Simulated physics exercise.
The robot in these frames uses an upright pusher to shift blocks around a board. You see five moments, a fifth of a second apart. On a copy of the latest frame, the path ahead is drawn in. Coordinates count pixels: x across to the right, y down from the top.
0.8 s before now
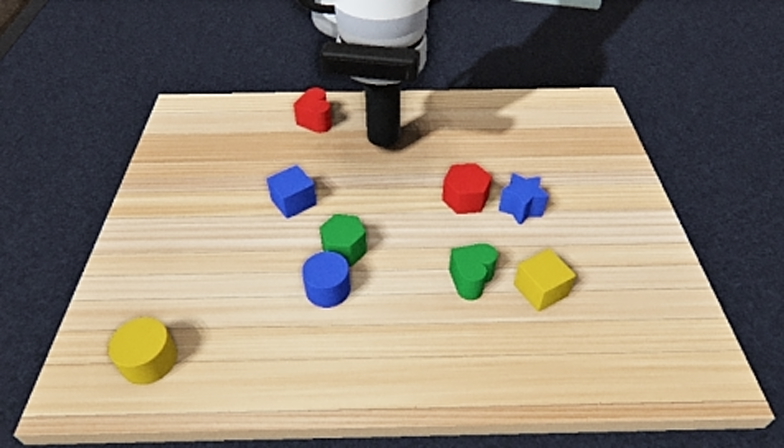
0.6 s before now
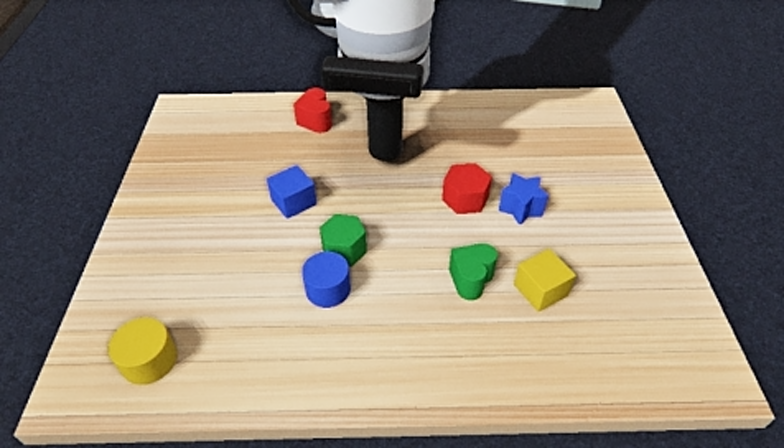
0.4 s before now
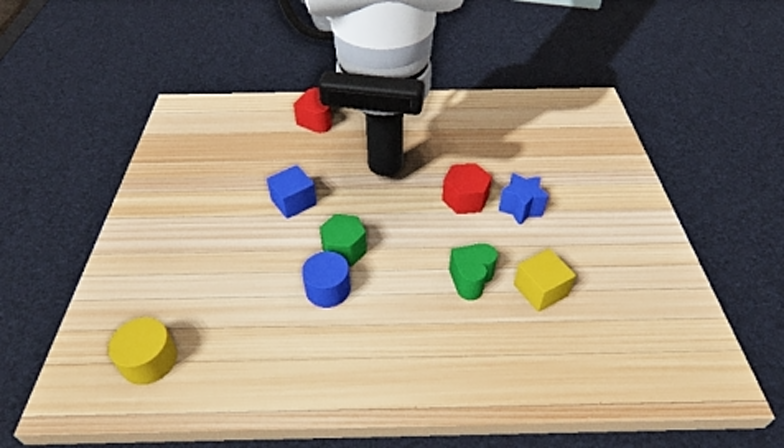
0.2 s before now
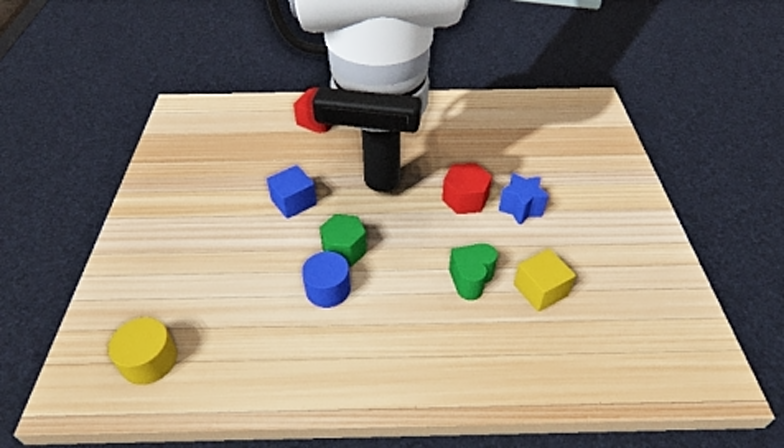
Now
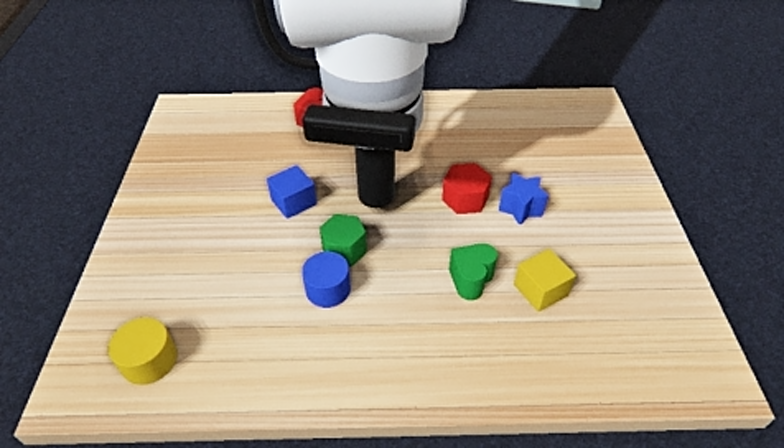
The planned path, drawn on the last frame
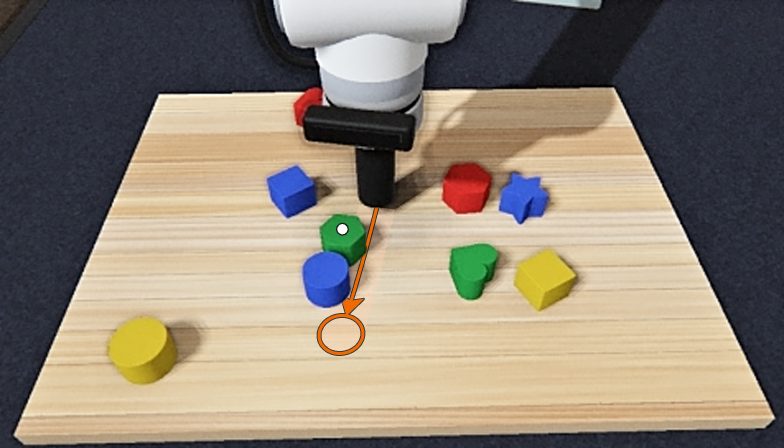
A robot's black upright pusher starts near the far edge of a wooden board scattered with red, blue, green and yellow blocks. It slides steadily toward the viewer, then drifts slightly left into the gap between the blue cube and the red block, while every block stays still.
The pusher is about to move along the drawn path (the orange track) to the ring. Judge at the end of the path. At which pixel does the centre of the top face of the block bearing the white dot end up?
The spot you're after is about (313, 255) in the image.
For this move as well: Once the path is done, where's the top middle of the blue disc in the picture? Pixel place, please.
At (296, 297).
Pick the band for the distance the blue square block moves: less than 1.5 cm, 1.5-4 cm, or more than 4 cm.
Once the path ends, it will sit under 1.5 cm from where it is now.
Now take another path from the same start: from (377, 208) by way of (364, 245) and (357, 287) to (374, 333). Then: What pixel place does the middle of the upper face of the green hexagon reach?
I think it will end close to (312, 257).
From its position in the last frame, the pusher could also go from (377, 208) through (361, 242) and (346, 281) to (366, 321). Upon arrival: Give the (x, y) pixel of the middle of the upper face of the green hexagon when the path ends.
Roughly at (301, 262).
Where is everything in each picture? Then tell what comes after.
The first picture shows tip of the pusher at (384, 138), middles of tops, blue square block at (290, 181), blue disc at (325, 269), green hexagon at (342, 229).
The second picture shows pusher at (386, 152), nothing pushed.
The third picture shows pusher at (385, 166), nothing pushed.
The fourth picture shows pusher at (382, 181), nothing pushed.
The fifth picture shows pusher at (376, 197), blue square block at (290, 181), blue disc at (325, 269), green hexagon at (342, 229).
The line goes straight from (377, 208) to (341, 334); the dot is on the green hexagon.
On the path given first. One third of the way, pusher at (366, 235); blue disc at (315, 280); green hexagon at (329, 244), turned 25° clockwise.
Two thirds of the way, pusher at (354, 277); blue disc at (300, 293); green hexagon at (313, 255), turned 85° clockwise.
At the end, pusher at (340, 324); blue square block unmoved; blue disc at (296, 297); green hexagon at (313, 255), turned 85° clockwise.
